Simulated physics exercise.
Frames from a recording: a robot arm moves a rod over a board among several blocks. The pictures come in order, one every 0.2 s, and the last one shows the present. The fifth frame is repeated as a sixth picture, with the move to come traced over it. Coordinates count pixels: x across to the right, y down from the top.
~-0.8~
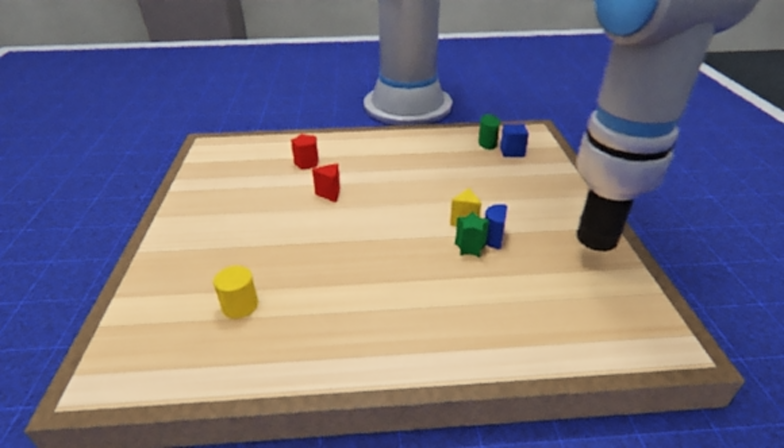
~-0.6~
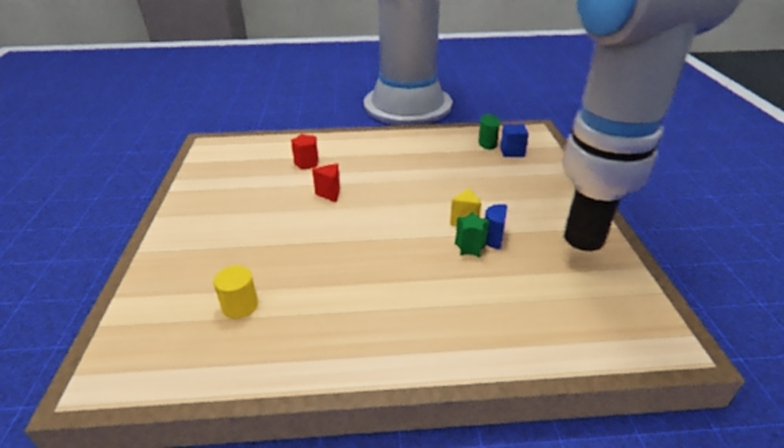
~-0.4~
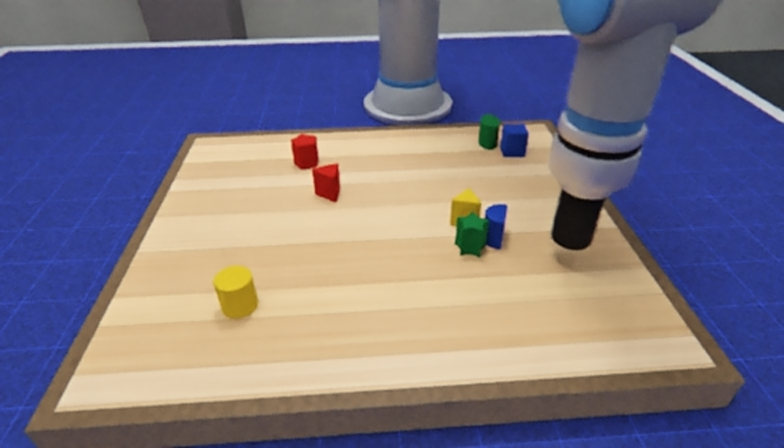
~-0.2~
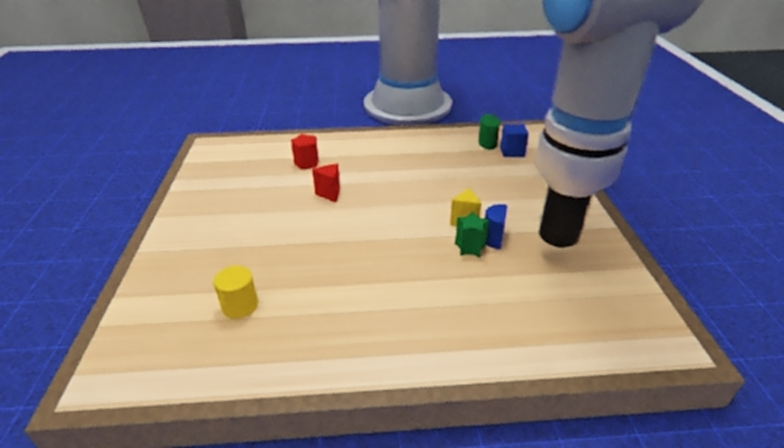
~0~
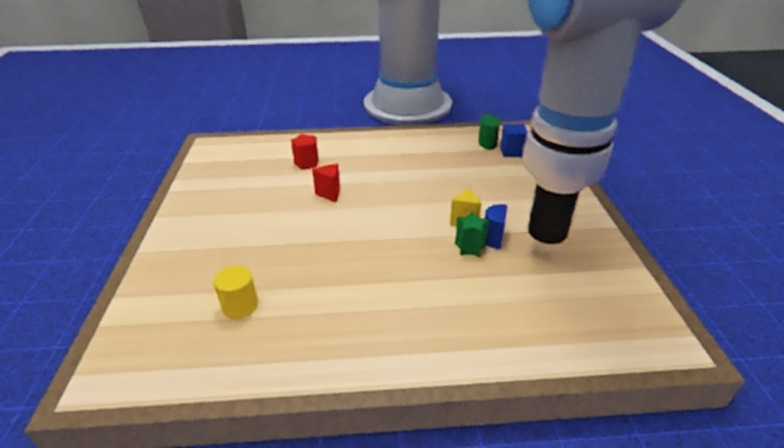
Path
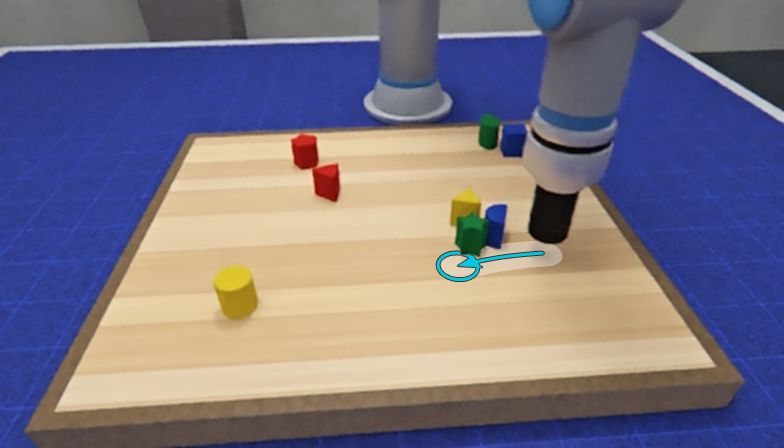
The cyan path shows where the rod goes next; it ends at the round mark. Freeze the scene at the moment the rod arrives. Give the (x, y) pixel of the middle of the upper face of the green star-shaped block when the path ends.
Answer: (446, 220).
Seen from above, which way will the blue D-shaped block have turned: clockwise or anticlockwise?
Answer: Clockwise.
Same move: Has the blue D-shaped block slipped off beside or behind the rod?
Yes
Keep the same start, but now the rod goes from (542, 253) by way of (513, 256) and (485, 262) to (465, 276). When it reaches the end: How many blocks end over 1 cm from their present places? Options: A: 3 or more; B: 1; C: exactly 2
B
Path on the board, from (542, 253) via (500, 257), ending at (458, 266).
The first path, step by step. Halfway along, rod (501, 238); green star-shaped block (469, 222); blue D-shaped block (492, 212), turned 45° clockwise.
At the end, rod (460, 246); yellow triangle in place; green star-shaped block (446, 220), turned 45° clockwise; blue D-shaped block (492, 213), turned 55° clockwise.
